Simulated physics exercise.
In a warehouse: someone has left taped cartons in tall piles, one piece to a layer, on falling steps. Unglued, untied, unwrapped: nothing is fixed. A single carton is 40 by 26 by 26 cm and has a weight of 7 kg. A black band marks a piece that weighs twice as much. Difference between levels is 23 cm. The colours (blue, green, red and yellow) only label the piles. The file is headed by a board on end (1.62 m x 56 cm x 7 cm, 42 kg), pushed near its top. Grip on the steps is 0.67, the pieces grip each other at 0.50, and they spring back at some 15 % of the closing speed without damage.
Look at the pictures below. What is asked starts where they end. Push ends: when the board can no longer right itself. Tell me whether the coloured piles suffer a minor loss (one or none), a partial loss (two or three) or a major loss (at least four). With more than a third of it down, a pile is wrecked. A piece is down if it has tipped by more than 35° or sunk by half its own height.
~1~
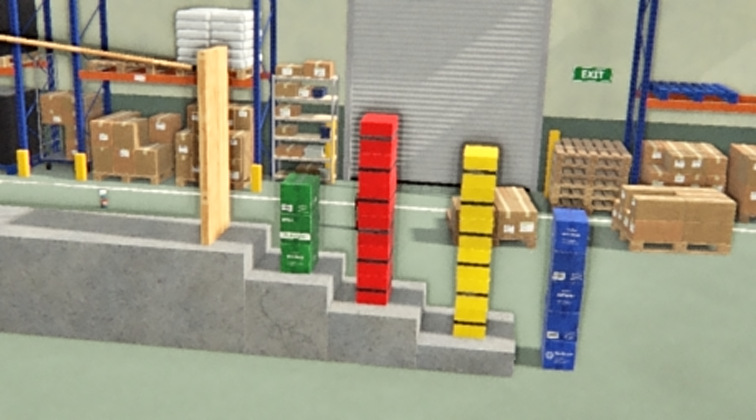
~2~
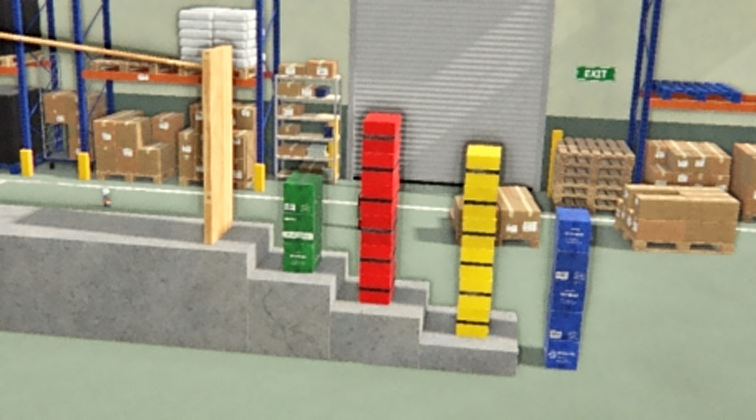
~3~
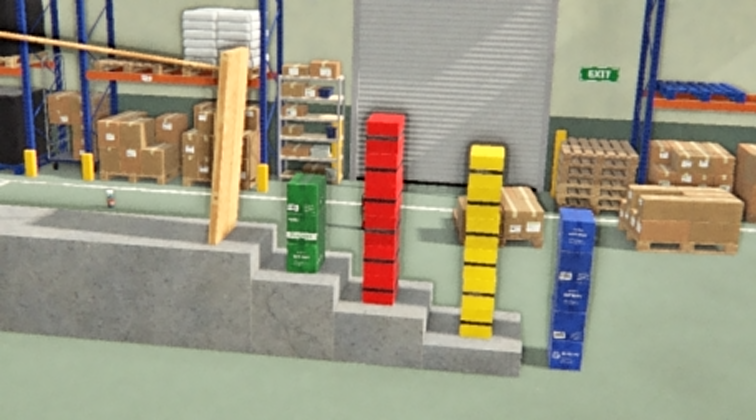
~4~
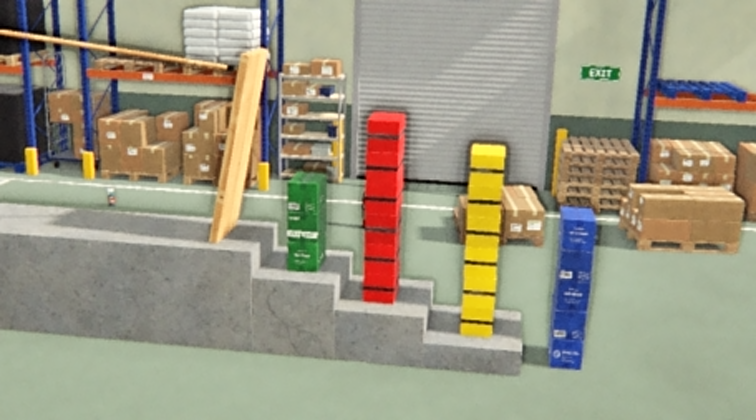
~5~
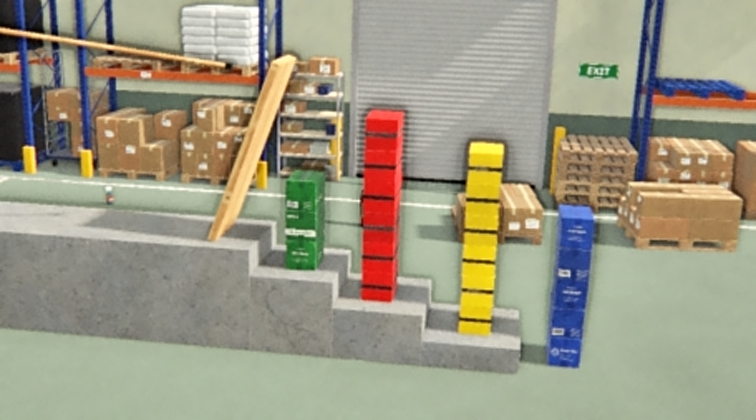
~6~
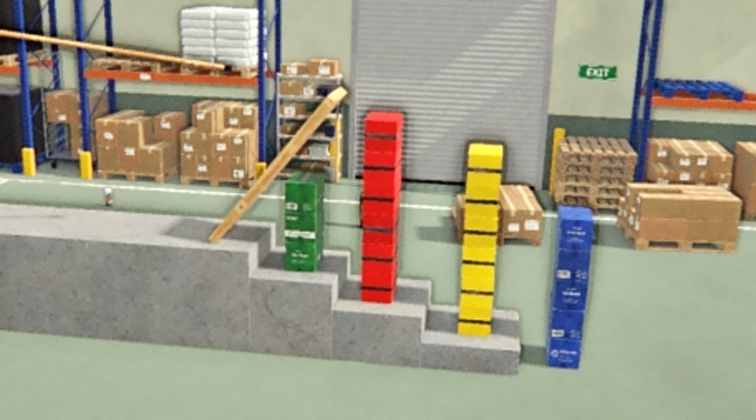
A minor loss.
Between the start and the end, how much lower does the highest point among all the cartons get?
Roughly 0 centimetres lower at the end.
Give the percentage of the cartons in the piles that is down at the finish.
Close to 0 per cent of them.
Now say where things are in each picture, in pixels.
In the first picture (pixels give the middle of a visible side), pole end (194, 69) 9 cm short, board 0° from upright; top green carton (295, 200); top red carton (376, 138); none of the others has stirred.
In the second picture, pole end 13 mm in, board 1° from upright; top red carton (379, 138).
In the third picture, pole end 11 cm in, board 5° from upright; top blue carton (578, 237); none of the others has stirred.
In the fourth picture, pole end (229, 68) 15 cm in, stopped, board 11° from upright; top yellow carton (487, 171); none of the others has stirred.
In the fifth picture, pole end (227, 67) 15 cm in, stopped, board 20° from upright; top red carton (381, 135); none of the others has stirred.
In the sixth picture, pole end (226, 68) 15 cm in, stopped, board 39° from upright; top blue carton (576, 235); top green carton (300, 198); none of the others has stirred.
Then, 0.13 s past the last view, board 53° from upright; none of the 20 cartons down, 1 disturbed; top green carton 33 mm from its place.
Then, 0.45 s past the last view, board 64° from upright; none of the 20 cartons down, 1 disturbed; top red carton 8 cm from its place.
Then, 1.19 s past the last view, board 57° from upright; none of the 20 cartons down, 2 disturbed; top red carton 59 mm from its place; top green carton 25 mm from its place.
In the end, board 57° from upright; none of the 20 cartons down, 2 disturbed; top green carton 26 mm from its place; top red carton 7 cm from its place. No coloured pile is wrecked. From the last view, middles, top green carton near (308, 193), top red carton near (392, 133).
